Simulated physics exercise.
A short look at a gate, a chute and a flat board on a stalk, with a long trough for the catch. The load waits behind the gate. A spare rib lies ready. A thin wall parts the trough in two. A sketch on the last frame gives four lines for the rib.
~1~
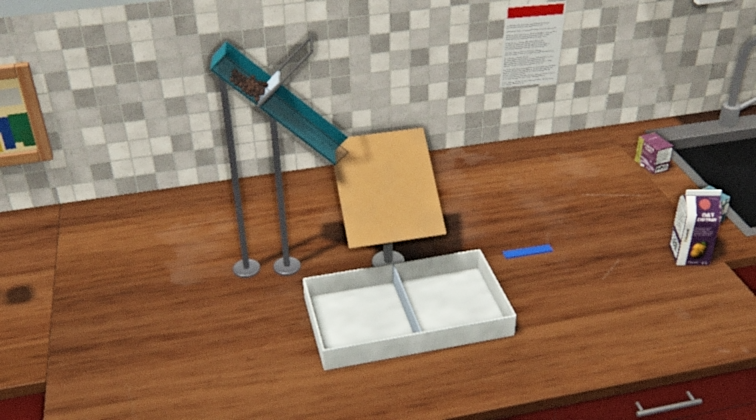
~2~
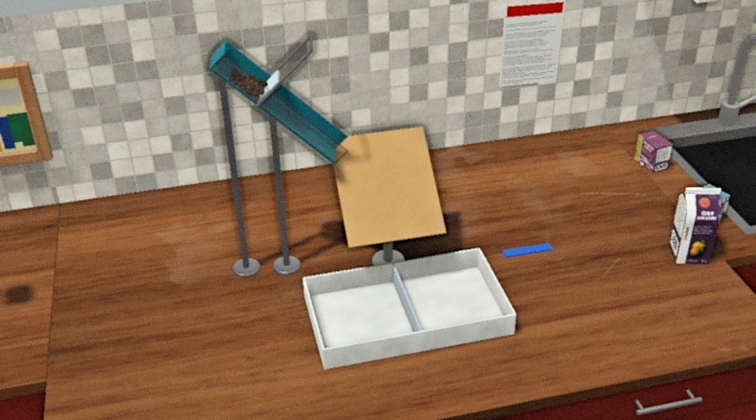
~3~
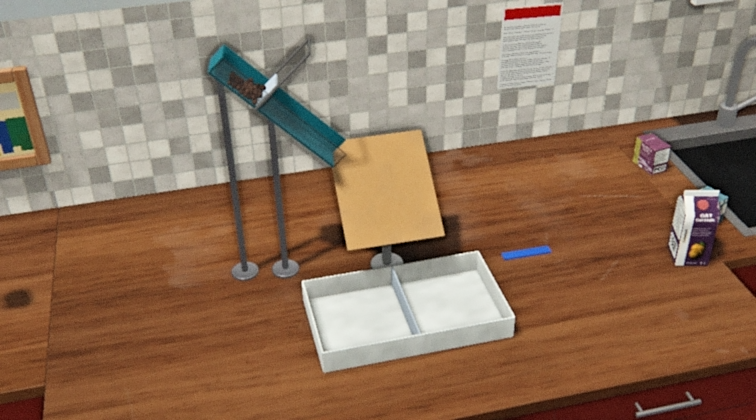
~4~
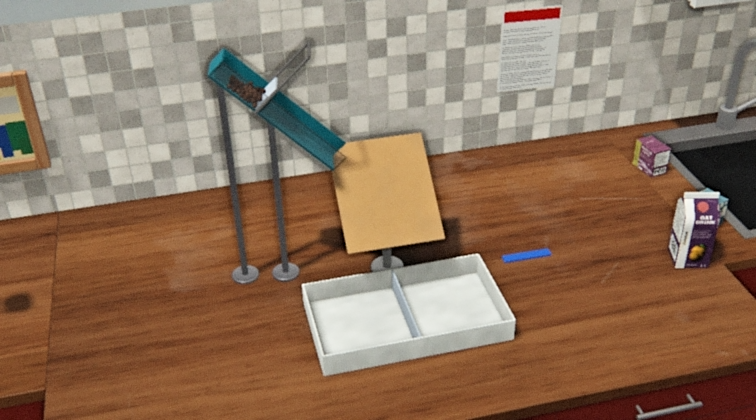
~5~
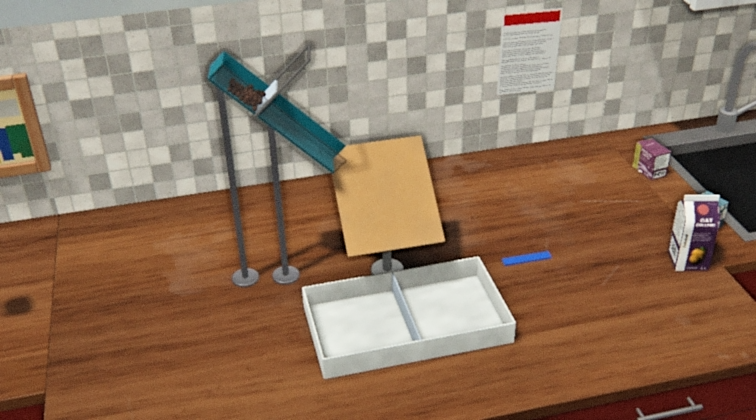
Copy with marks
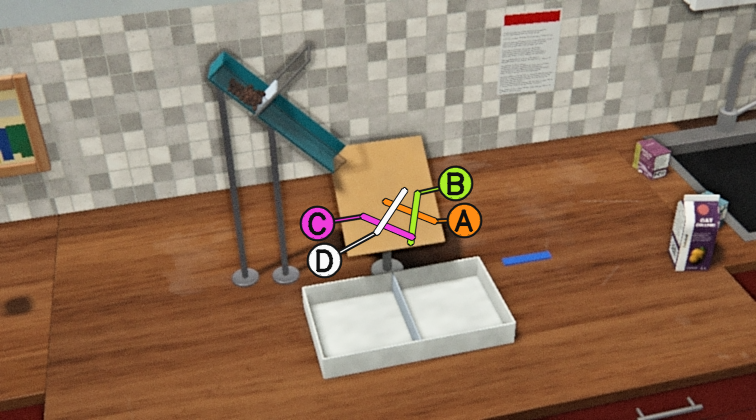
Kitchen counter with dark berries sitting behind a closed gate in a sloping teal chute, above a tilted board and divided white trough, nothing moving.
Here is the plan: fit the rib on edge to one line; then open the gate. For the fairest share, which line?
Go for B.
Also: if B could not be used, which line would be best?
Here it is line A.
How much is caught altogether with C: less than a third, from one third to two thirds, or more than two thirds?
It is more than two thirds.
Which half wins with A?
More lands on the right.
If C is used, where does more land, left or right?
More lands on the right.
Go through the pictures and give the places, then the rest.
In the first frame, load behind the gate near (252, 83), allspice berries; lip of the chute near (335, 158), sloping fairly steeply.
In the second frame, middle of the board near (387, 185), tilted fairly steeply; middle of its low edge near (398, 240); of its high edge near (376, 133).
In the third frame, front corners of the trough near (323, 353) and (514, 317); front end of its middle wall near (420, 335); gate still shut near (274, 83).
In the fourth frame, middle of the load near (250, 89); lip near (333, 163).
In the fifth frame, middle of the load near (250, 92); lip near (333, 166).
On the marked copy, line A from (385, 201) to (434, 221); line B from (417, 193) to (410, 242); line C from (363, 216) to (412, 237); line D from (404, 190) to (376, 232).
If A is chosen, of what is caught, a small share in the left half, the bulk in the right.
If B is chosen, of what is caught, close to a third in the left half, close to two thirds in the right.
If C is chosen, of what is caught, none at all in the left half, the whole lot in the right.
If D is chosen, of what is caught, the whole lot in the left half, none at all in the right.
